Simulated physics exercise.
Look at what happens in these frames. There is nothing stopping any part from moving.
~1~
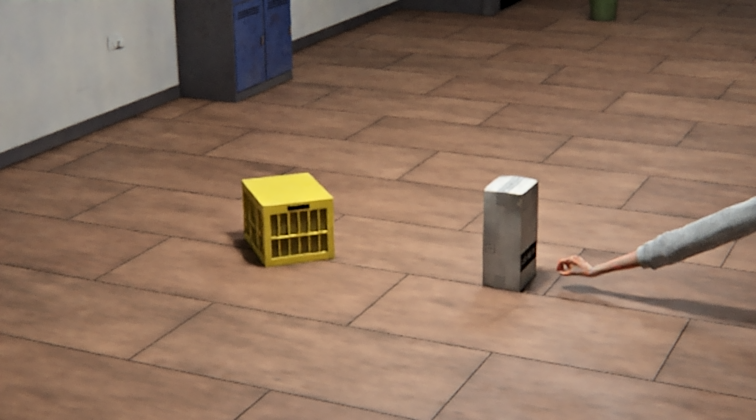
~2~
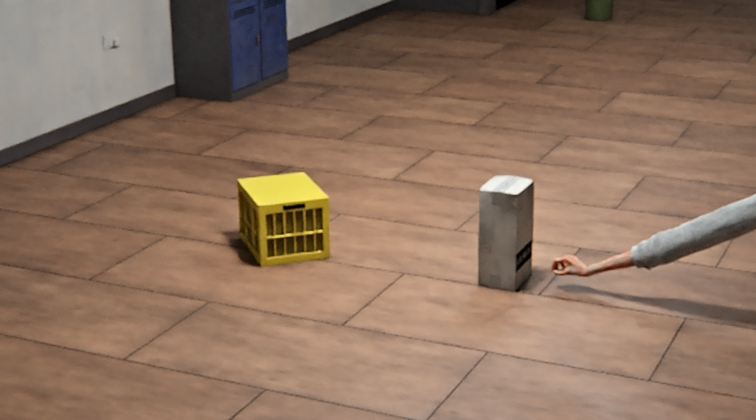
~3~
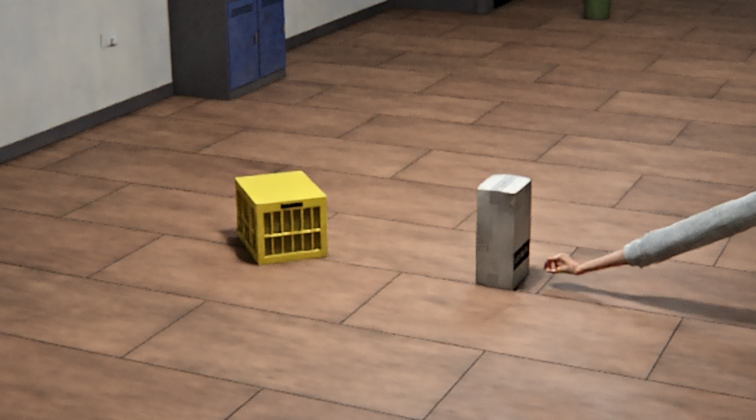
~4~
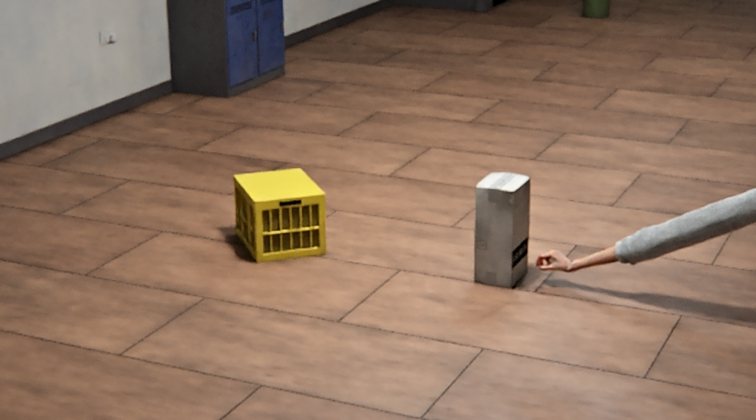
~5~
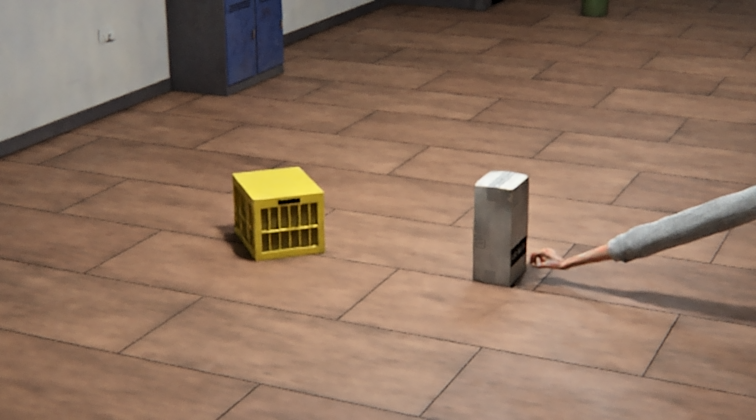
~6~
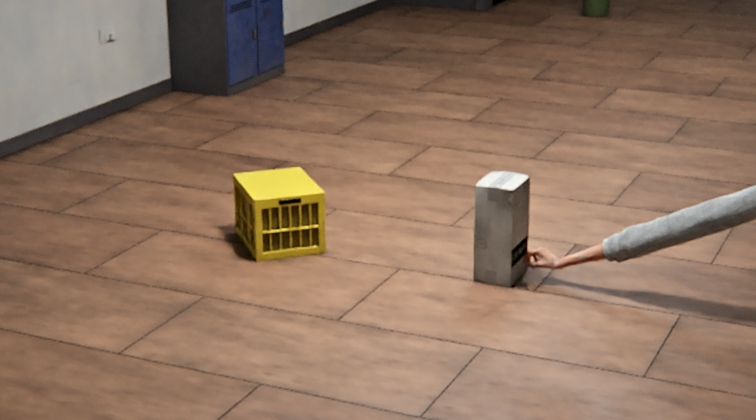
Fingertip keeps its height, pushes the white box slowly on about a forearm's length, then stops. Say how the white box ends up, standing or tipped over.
Ah, it holds up this time.
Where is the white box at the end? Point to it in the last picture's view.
The object finishes roughly at pixel (427, 217).
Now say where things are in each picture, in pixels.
White box (511, 233), in the first picture.
White box (506, 232), in the second picture.
White box (504, 231), in the third picture.
White box (502, 229), in the fourth picture.
White box (501, 228), in the fifth picture.
White box (502, 228), in the sixth picture.
Then, 0.30 s on from there, white box shifted a little near (487, 226).
Then, 0.70 s on from there, white box shifted about its own width near (461, 222).
Then, 1.10 s on from there, white box shifted about its own width near (436, 218).
In the end, moved from the start, white box. At the end, from the last picture's camera, white box near (427, 217).
